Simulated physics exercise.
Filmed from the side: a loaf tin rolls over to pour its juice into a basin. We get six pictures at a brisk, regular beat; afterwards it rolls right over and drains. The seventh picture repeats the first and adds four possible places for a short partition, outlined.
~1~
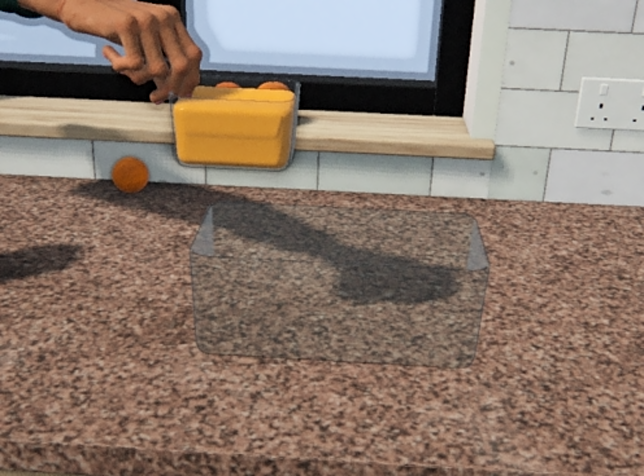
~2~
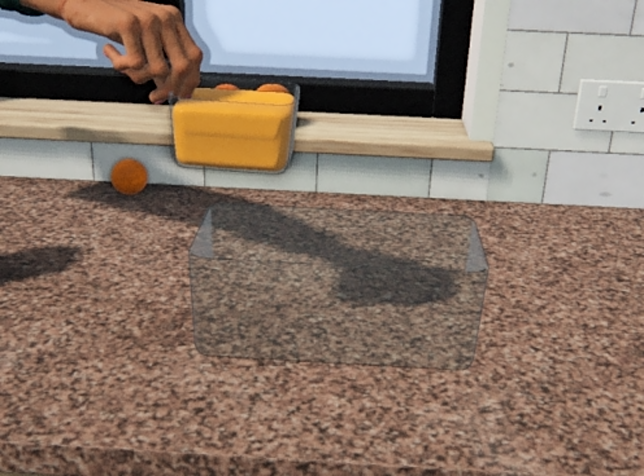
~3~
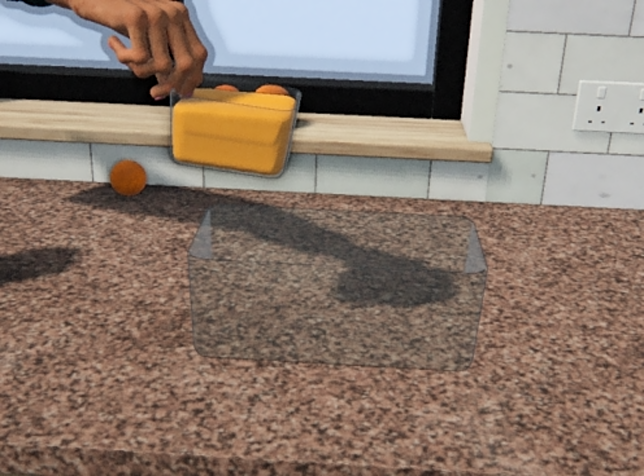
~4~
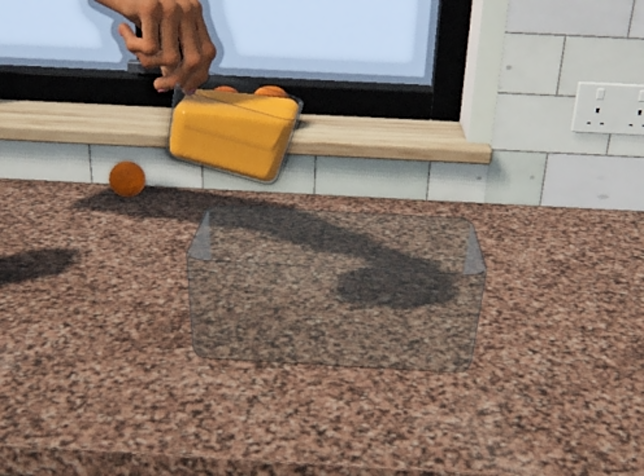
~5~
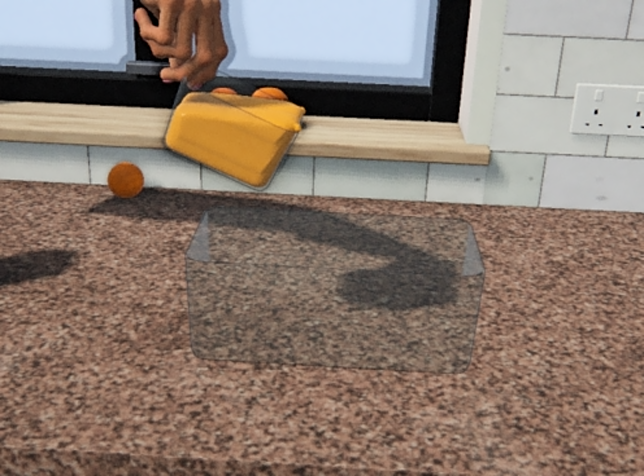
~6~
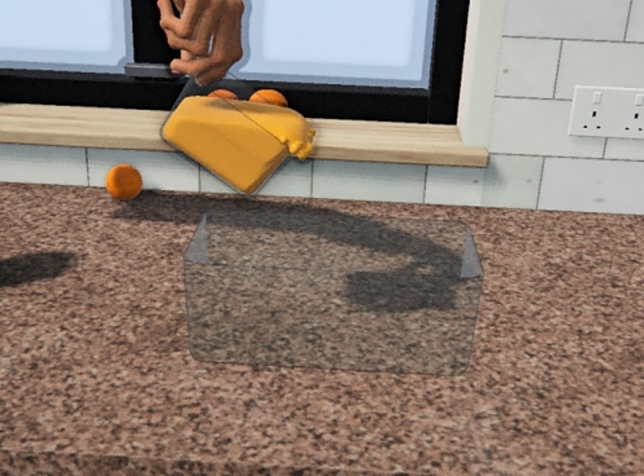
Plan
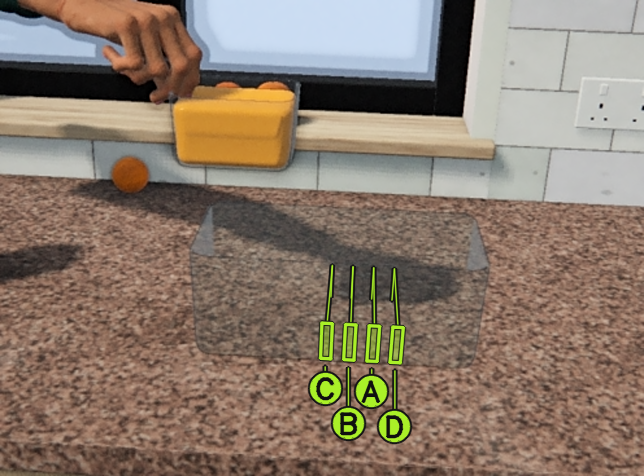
A clear tin of orange juice, held by a hand above a speckled counter with a see-through basin on it, tilted steadily to the right until juice began to bulge over its lip.
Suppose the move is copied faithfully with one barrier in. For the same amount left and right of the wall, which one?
Use slot B.
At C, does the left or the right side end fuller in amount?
The right side.
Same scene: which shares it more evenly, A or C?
Here it is slot C.
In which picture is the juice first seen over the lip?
Picture 5.
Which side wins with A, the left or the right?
The left one.
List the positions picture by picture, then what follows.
Upright, lip at (295, 90); basin from (196, 348) to (474, 364); nothing has left yet, in the first frame.
Upright, lip at (295, 94); nothing has left yet, in the second frame.
Tipped about 6°, lip at (296, 100); nothing has left yet, in the third frame.
Tipped about 13°, lip at (298, 109); nothing has left yet, in the fourth frame.
Tipped about 23°, lip at (299, 121); juice is over the lip, down to (299, 121), in the fifth frame.
Tipped about 35°, lip at (298, 136); juice is over the lip, down to (302, 148), in the sixth frame.
On the marked copy, A at (371, 369); B at (348, 367); C at (325, 366); D at (394, 370).
Choosing A, about 85 % ends left of the wall and 11 % right of it; 4 % is lost outside.
Choosing B, about 51 % ends left of the wall and 48 % right of it.
Choosing C, about 28 % ends left of the wall and 71 % right of it.
Choosing D, about 93 % ends left of the wall and 7 % right of it.
